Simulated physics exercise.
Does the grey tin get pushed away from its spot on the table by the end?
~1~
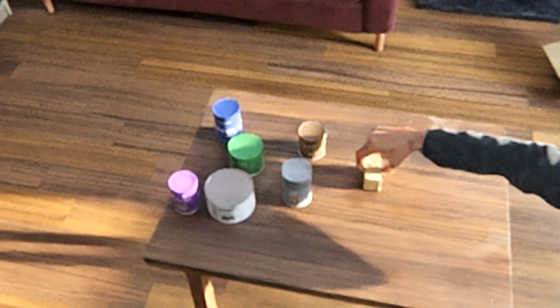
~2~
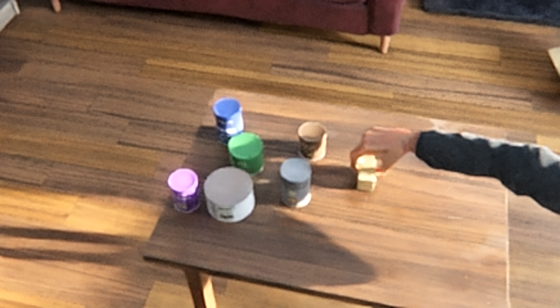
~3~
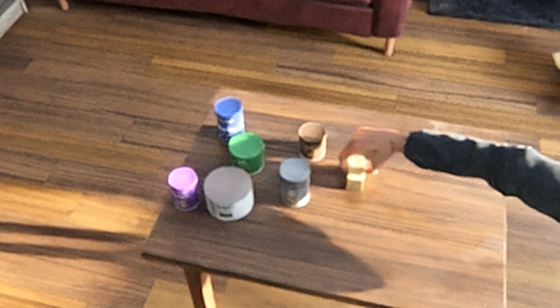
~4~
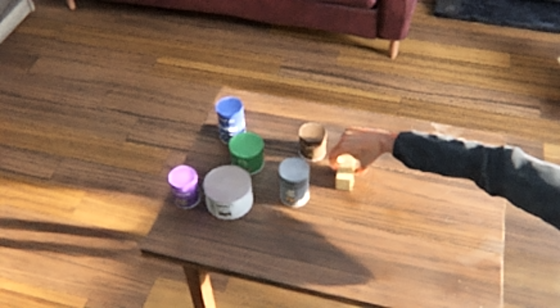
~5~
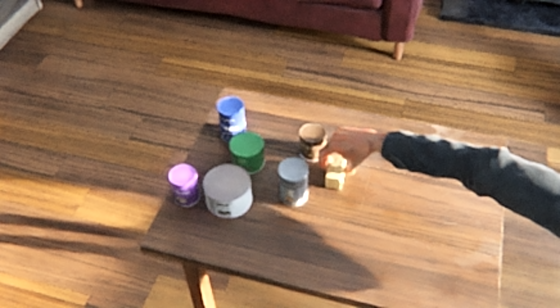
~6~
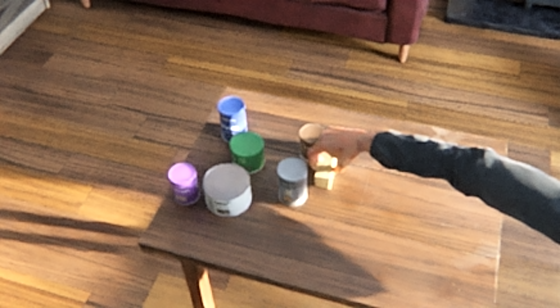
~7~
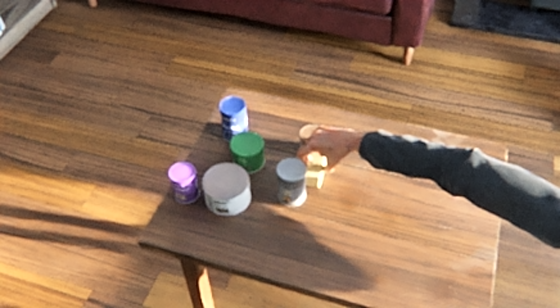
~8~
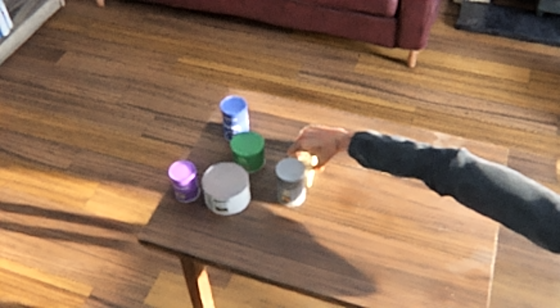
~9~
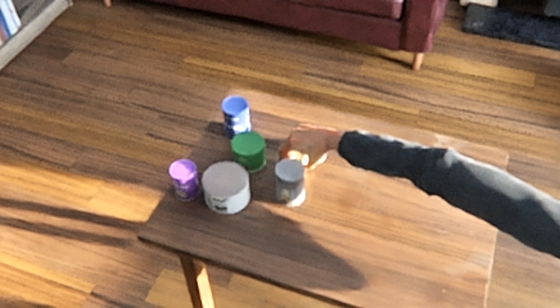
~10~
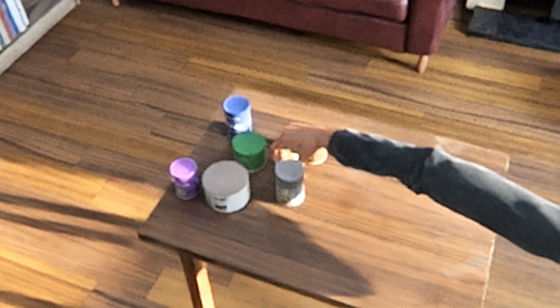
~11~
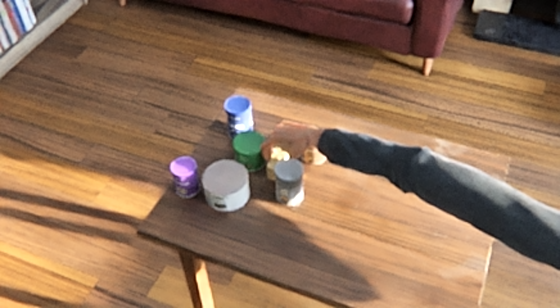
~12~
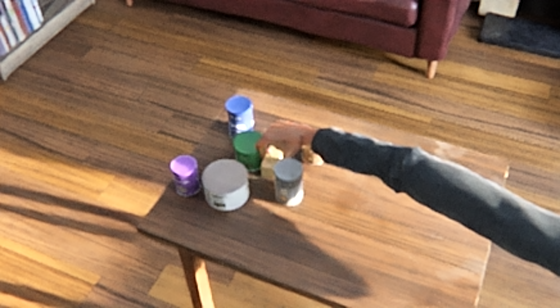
No, the grey tin stays standing where it was on the table as the hand and block move in behind it.
